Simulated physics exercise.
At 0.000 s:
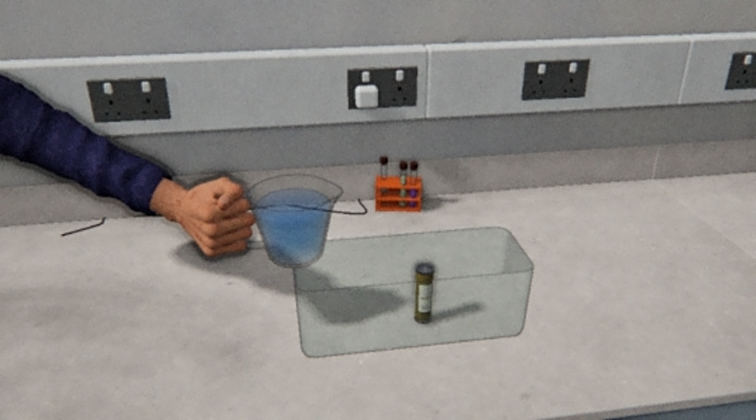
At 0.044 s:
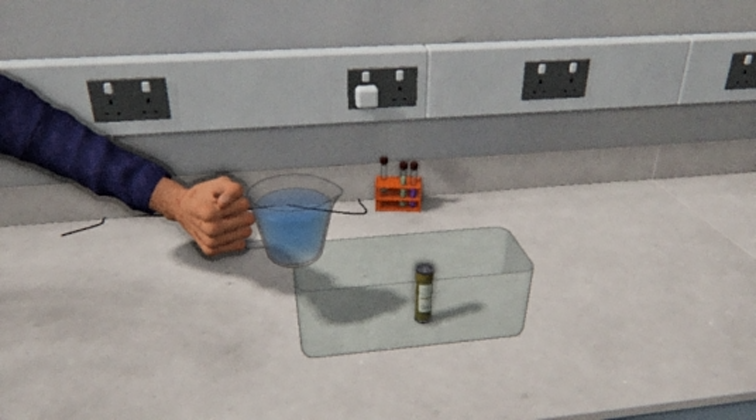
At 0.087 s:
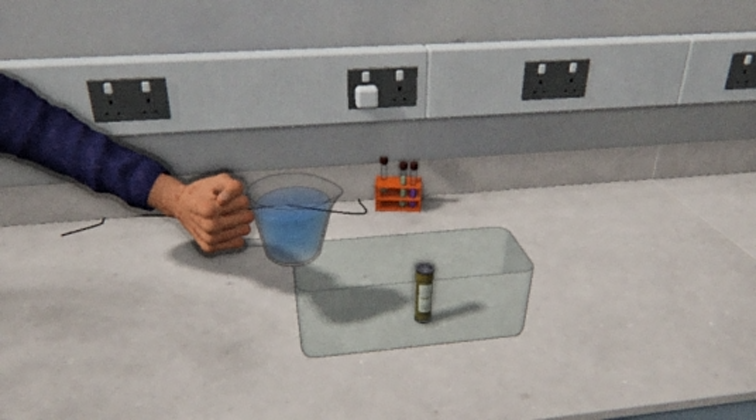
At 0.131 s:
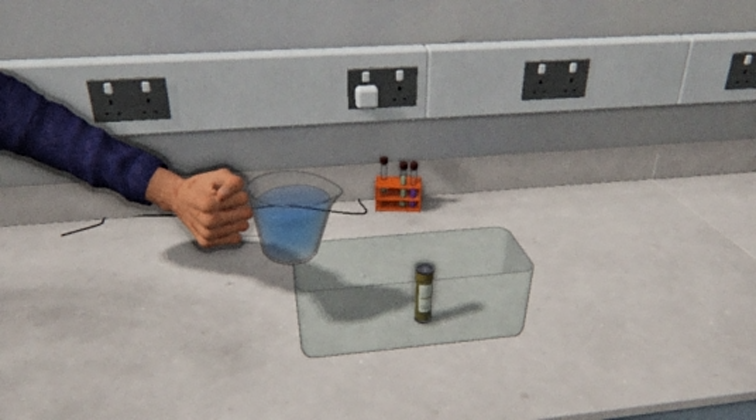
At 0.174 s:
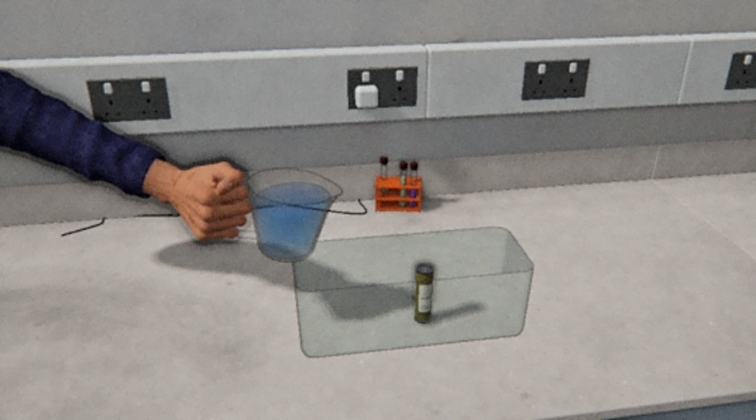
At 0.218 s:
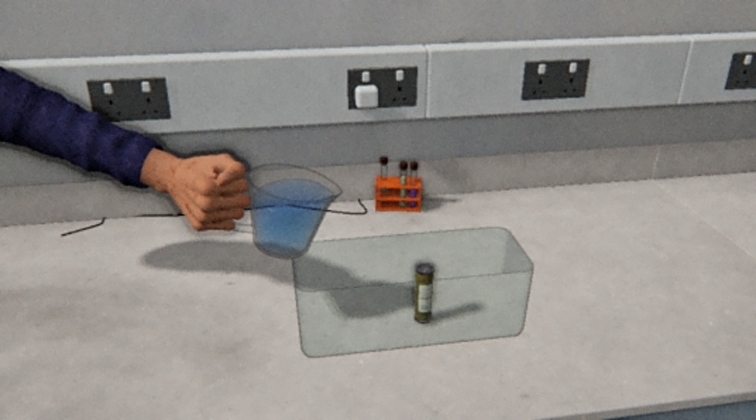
On a pale counter below wall sockets, a hand held a clear flared jug of blue water above and beside an empty oblong basin, then slowly tilted it slightly to the right.
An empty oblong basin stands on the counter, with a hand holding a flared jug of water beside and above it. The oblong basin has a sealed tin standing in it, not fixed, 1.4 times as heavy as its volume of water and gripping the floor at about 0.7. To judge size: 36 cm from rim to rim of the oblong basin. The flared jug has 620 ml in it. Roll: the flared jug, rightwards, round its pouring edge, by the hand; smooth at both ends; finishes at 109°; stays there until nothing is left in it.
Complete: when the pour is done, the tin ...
... has tipped over.
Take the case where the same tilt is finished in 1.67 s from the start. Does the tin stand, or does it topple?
Outcome - the tin ends up overturned.
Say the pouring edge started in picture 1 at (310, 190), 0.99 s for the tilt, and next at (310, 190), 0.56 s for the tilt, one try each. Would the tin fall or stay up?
Try 1: Still standing; try 2: Still standing.
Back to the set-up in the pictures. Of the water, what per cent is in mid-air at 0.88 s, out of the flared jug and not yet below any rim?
Near 28 percent.
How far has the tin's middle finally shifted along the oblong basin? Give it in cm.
Shift of tin centre: Approx. 10.0 cm.
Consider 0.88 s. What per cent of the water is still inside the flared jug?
8 per cent or thereabouts.
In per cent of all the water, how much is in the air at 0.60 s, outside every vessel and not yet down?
Some 26 % is the figure.
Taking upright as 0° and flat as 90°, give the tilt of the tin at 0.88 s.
0°.
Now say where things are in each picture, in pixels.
In the first picture, it leans 0°; its right rim is at (343, 190); the water meets the walls at (253, 205) and (332, 199); the oblong basin's rim runs from (294, 268) to (520, 248); the tin's top is at (425, 271).
In the second picture, it leans 1°; its right rim is at (343, 190); the water meets the walls at (253, 204) and (332, 198).
In the third picture, it leans 2°; its right rim is at (343, 190); the water meets the walls at (253, 204) and (331, 197).
In the fourth picture, it leans 5°; its right rim is at (343, 190); the water meets the walls at (253, 202) and (331, 195).
In the fifth picture, it leans 8°; its right rim is at (343, 190); the water meets the walls at (252, 200) and (332, 193).
In the sixth picture, it leans 13°; its right rim is at (343, 190); the water meets the walls at (252, 196) and (334, 191).
By 0.60 s the tilt is 72° and 69 per cent is still to pour; the tin stands where it began.
By 0.88 s the tilt is 106° and 8 per cent is still to pour; the tin stands 3 cm from where it began.
By 1.17 s the tilt is 109° and 0 per cent is still to pour; the tin lies on its side.
By 1.49 s the tilt is 109° and 0 per cent is still to pour; the tin lies on its side.
At rest the tin lies on its side.
